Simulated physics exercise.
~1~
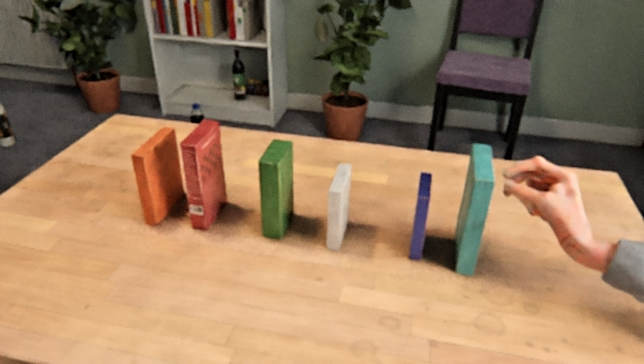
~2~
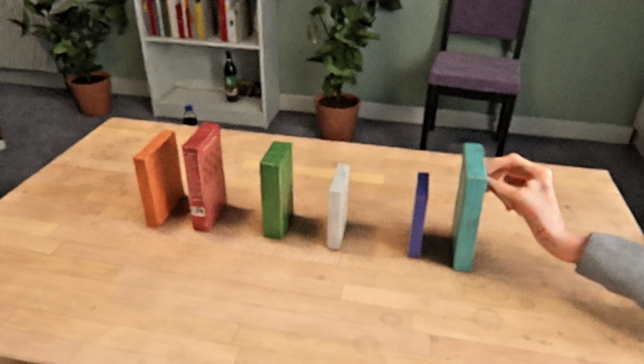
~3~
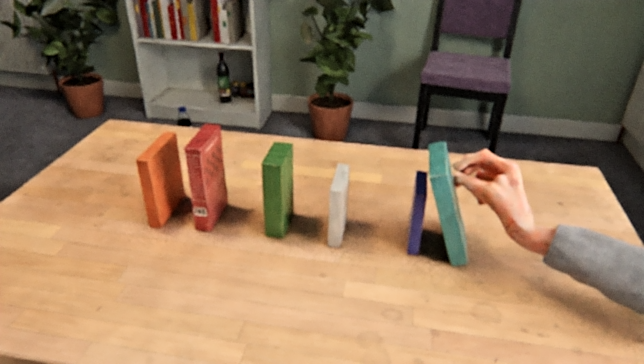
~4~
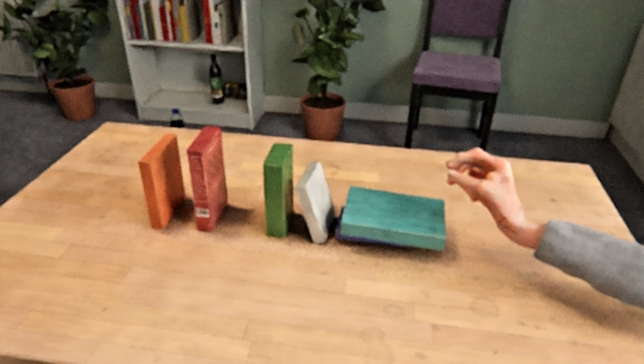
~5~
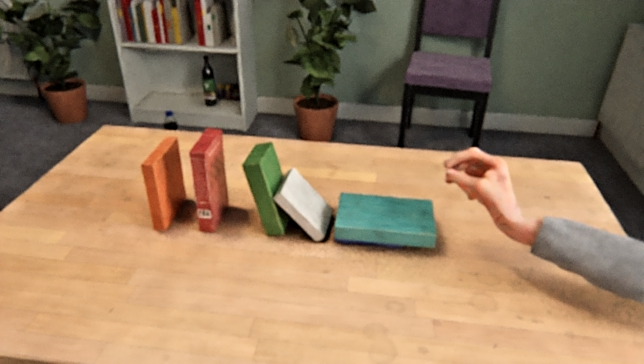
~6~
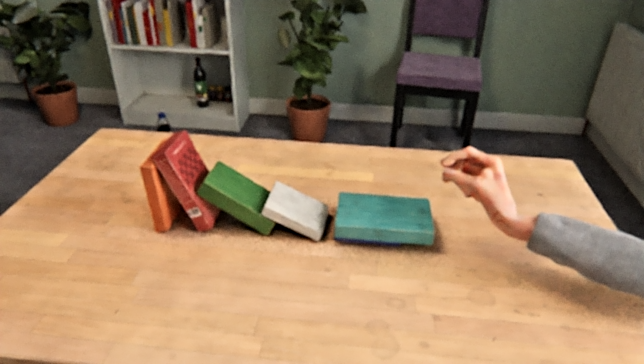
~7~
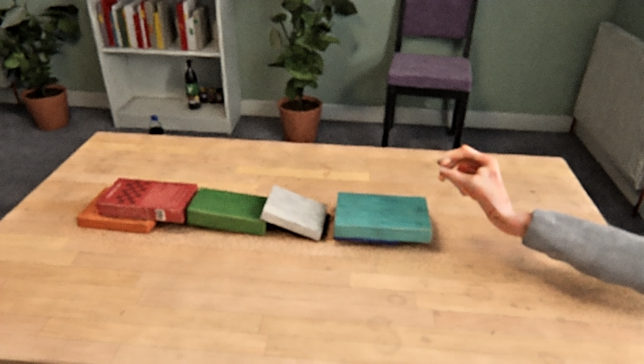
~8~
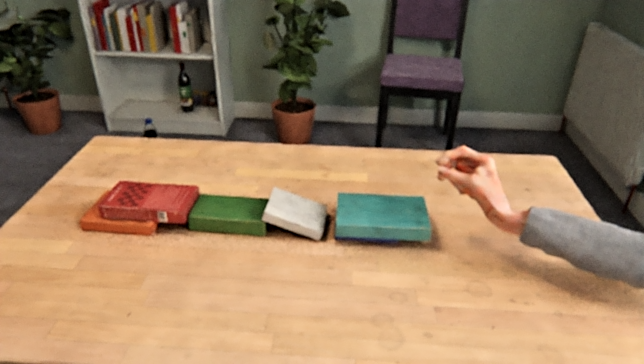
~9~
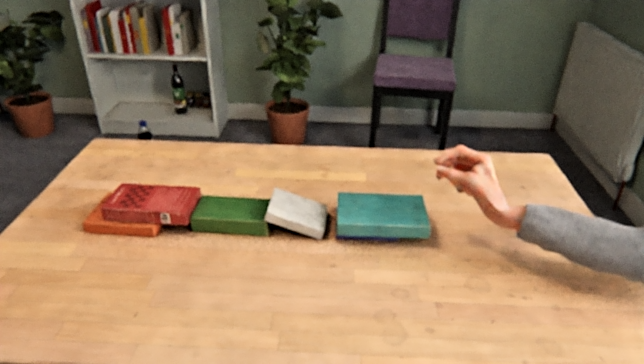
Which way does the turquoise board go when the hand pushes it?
It tips over to the left, towards the blue board and the rest of the row.
